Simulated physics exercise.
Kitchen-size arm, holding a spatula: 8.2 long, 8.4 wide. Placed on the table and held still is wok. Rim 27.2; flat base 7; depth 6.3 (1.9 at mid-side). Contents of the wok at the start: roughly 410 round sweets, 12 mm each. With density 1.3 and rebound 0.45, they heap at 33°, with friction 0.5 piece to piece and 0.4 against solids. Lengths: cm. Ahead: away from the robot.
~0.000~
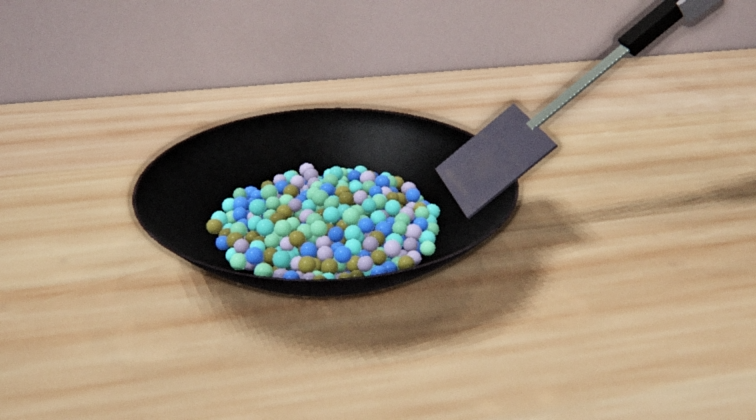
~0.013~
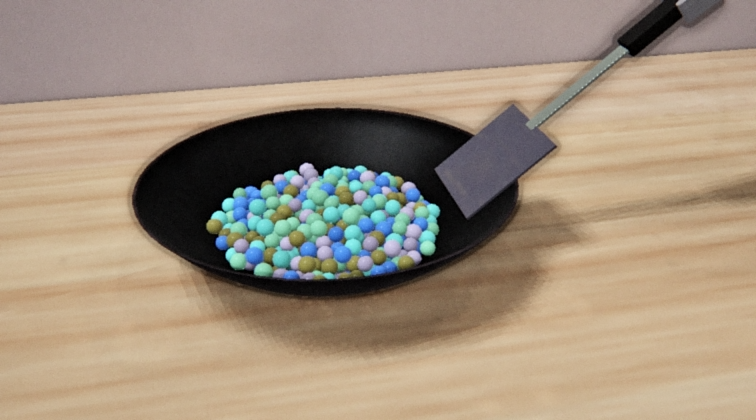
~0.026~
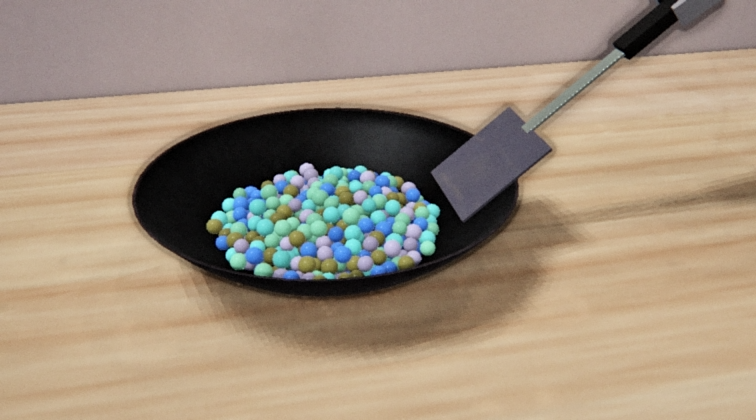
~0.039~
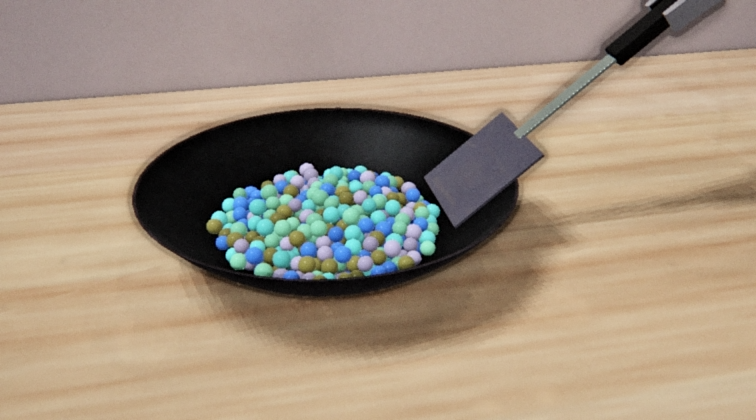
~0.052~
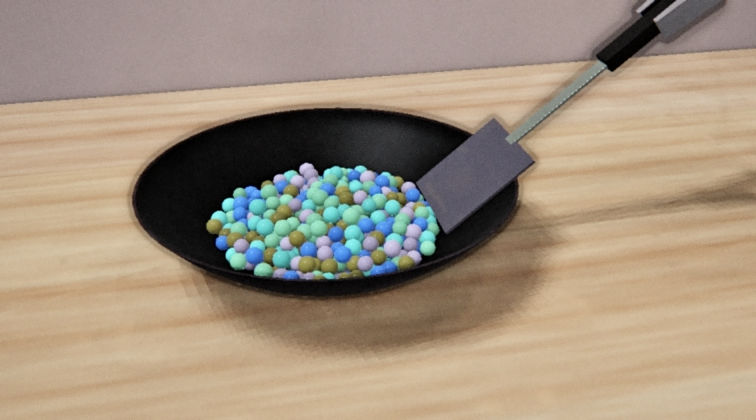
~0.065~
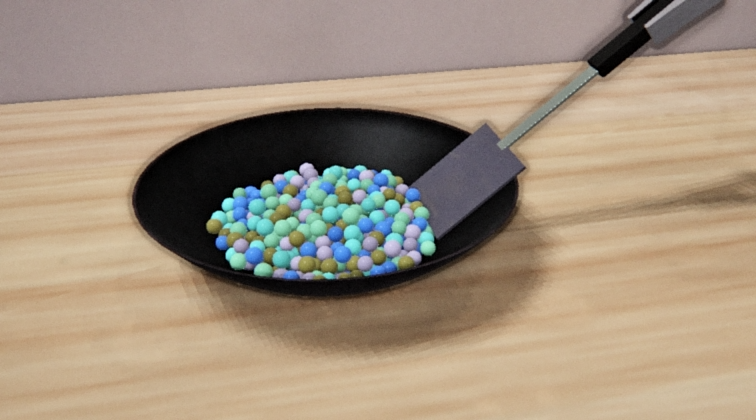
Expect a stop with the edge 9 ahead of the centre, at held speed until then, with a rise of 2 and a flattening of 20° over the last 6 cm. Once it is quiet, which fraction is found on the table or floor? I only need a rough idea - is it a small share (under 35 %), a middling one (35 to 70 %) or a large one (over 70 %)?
A small one, under 35 %.
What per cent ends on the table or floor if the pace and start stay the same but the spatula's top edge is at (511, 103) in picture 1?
Near 25 in a hundred.
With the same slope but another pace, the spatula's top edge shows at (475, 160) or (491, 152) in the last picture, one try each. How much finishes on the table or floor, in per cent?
Try one roughly 50 per cent; try two roughly 35 per cent.
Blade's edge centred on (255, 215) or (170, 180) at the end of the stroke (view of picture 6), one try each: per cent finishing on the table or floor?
First try about 0 percent, second about 40 percent.
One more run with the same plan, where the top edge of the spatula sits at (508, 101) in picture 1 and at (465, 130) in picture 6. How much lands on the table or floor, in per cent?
Around 40 per cent finishes there.
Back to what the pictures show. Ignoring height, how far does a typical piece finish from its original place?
Level distance of roughly 8 cm.
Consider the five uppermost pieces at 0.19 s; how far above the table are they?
Height: Some 5 cm.
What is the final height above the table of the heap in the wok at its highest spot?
About 8.0 centimetres.
By 0.19 s, sloping 39°, highest piece 5 above the table; 414 in the wok.
By 0.31 s, sloping 32°, highest piece 8 above the table; 411 in the wok, 3 on the blade or in flight.
By 0.57 s, sloping 19°, highest piece 8 above the table; 335 in the wok, 71 on the table or floor, 8 on the blade or in flight.
By 1.62 s, sloping 19°, highest piece 8 above the table; 334 in the wok, 80 on the table or floor.
Final count, 334 in the wok, 80 on the table or floor. That is 19 % on the table or floor.
